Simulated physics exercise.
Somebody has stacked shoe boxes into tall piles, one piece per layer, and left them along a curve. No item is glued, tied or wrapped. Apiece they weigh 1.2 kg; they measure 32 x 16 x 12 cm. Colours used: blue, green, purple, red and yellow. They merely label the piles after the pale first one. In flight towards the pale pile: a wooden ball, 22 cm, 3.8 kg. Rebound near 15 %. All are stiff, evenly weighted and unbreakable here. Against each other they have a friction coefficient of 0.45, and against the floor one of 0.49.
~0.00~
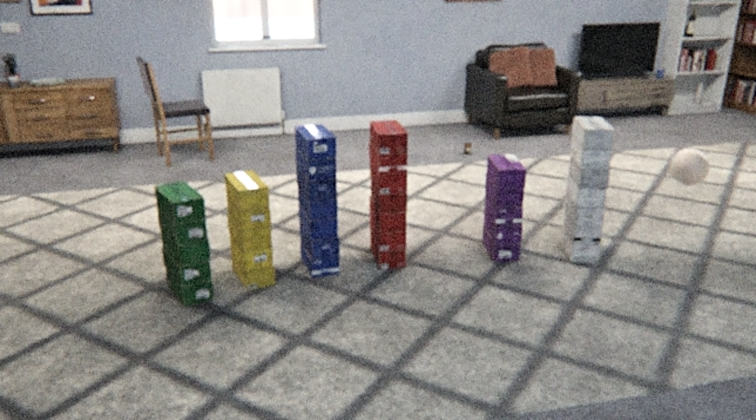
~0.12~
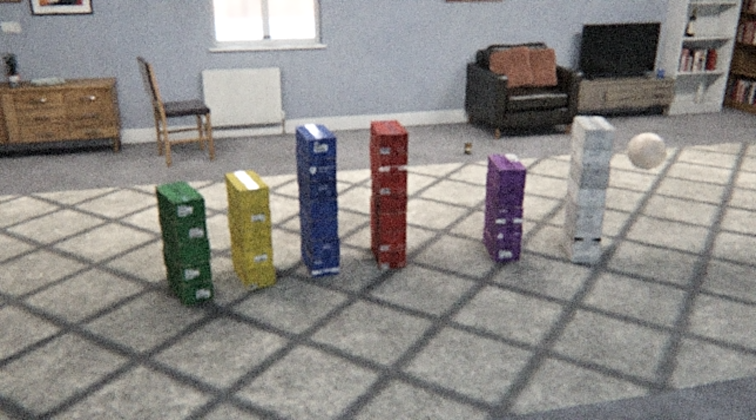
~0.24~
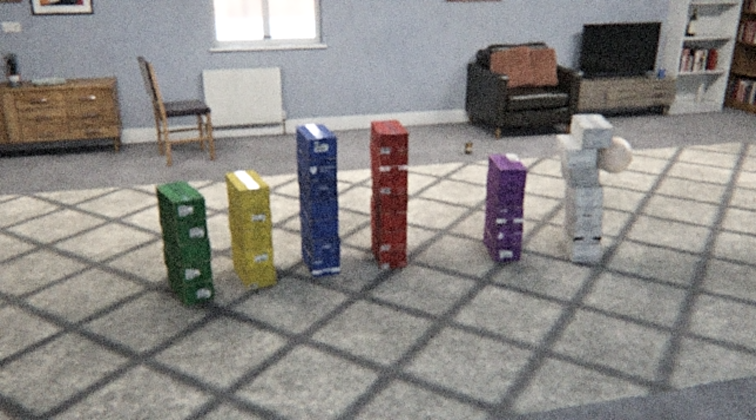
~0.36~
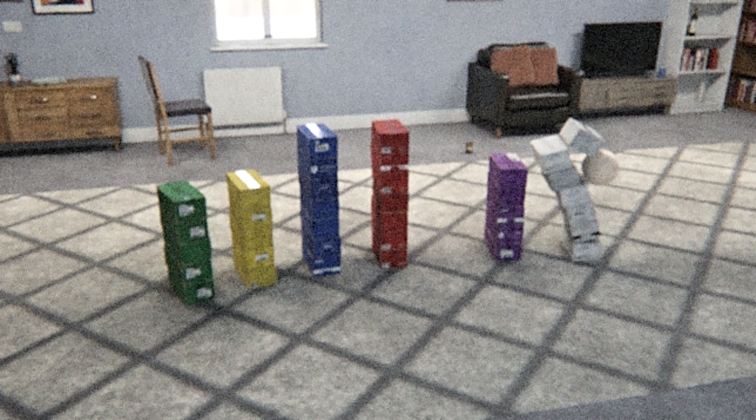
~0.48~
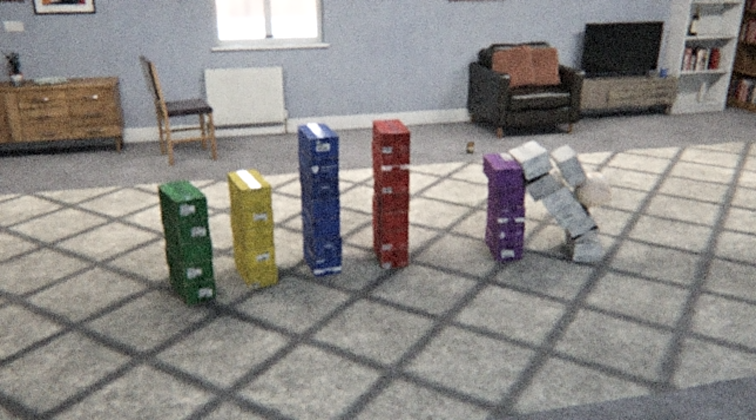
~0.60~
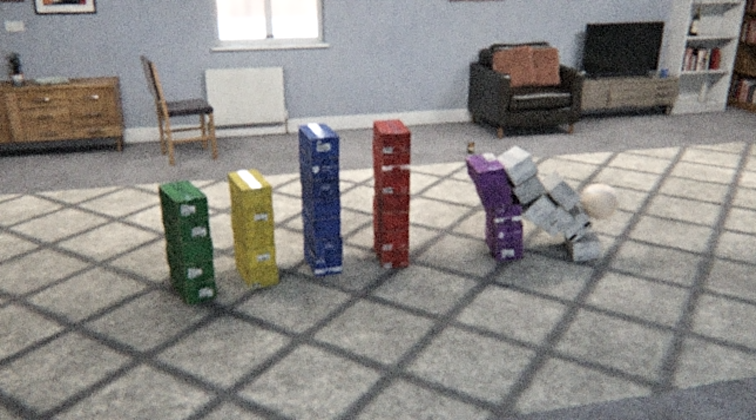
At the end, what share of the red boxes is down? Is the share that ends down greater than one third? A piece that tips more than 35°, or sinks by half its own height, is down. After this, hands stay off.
No, it stays below a third.
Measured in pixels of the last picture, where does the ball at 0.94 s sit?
Estimated pixel: About (646, 237).
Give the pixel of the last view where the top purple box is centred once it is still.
Roughly at (410, 218).
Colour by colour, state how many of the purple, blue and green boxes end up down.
Purple: 5; blue: 0; green: 0.
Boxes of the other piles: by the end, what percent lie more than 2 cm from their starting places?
I count 30 % as shifted.
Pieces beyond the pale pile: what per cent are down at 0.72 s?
0 per cent at that moment.
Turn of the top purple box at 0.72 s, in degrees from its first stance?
Some 15°.
By 0.72 s, 6 of the pale pile down; none of the 7 red boxes down (0 of 29 in all colours); top red box unmoved; top purple box tilted 17°.
By 0.94 s, 6 of the pale pile down; none of the 7 red boxes down (5 of 29 in all colours); top red box unmoved; top purple box tilted 53°, 25 cm lower.
When it is over (1.8 s), 6 of the pale pile down; none of the 7 red boxes down (5 of 29 in all colours); top red box moved 15 mm; top purple box tilted 58°, 31 cm lower. That is 0 per cent. In pixels of the last frame, middles, top red box near (389, 136), top purple box near (410, 218).
